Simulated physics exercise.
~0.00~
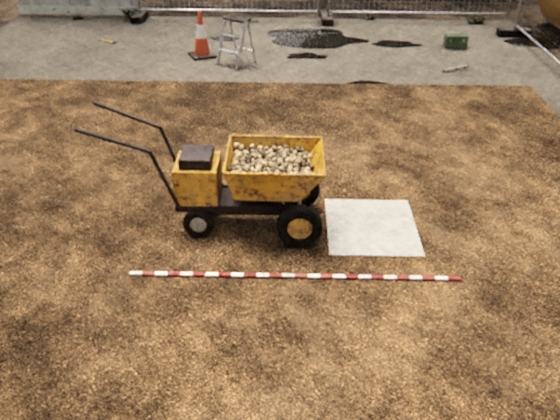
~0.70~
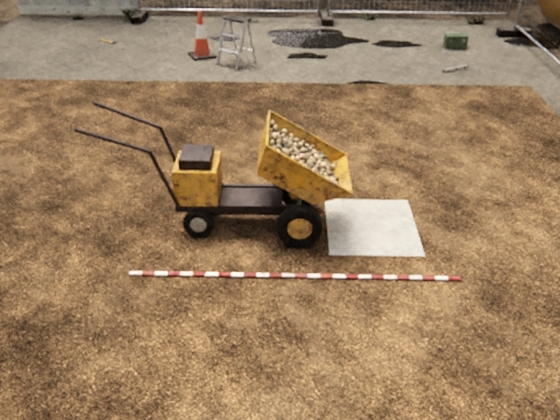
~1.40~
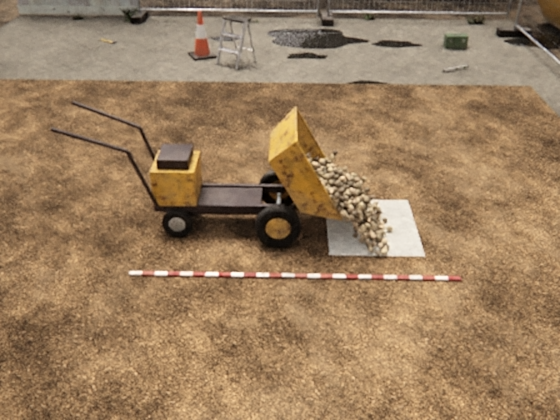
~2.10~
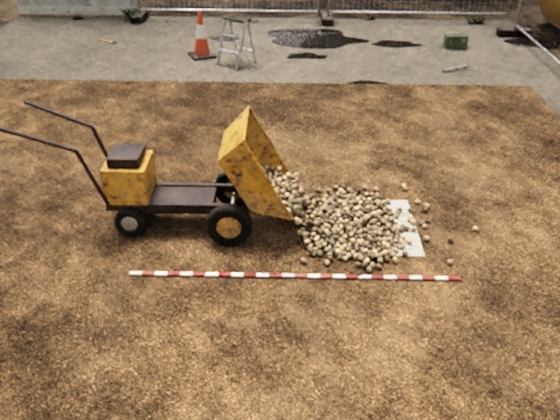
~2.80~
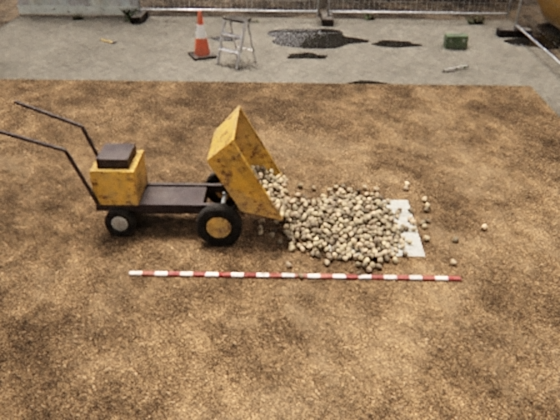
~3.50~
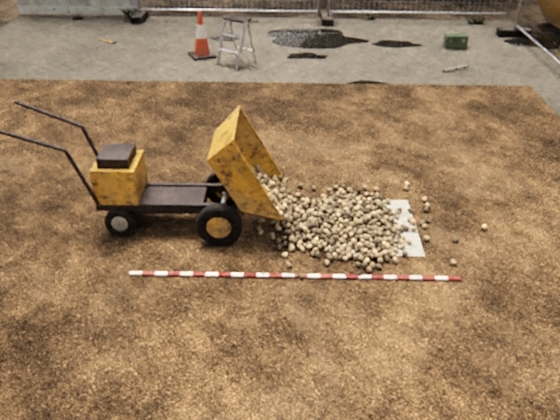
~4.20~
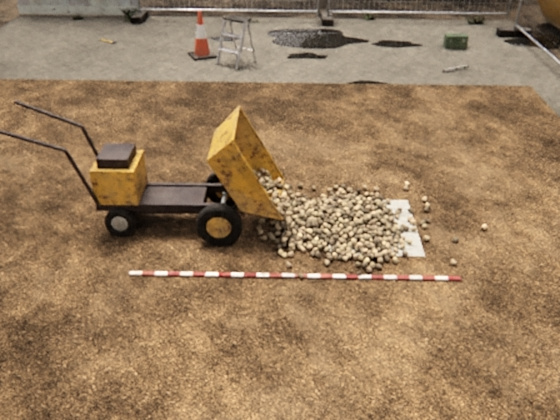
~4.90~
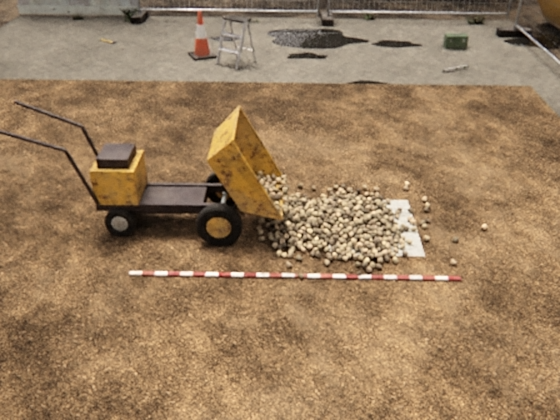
On brown ground, a yellow barrow tips stones partly over a pale sheet while rolling left.
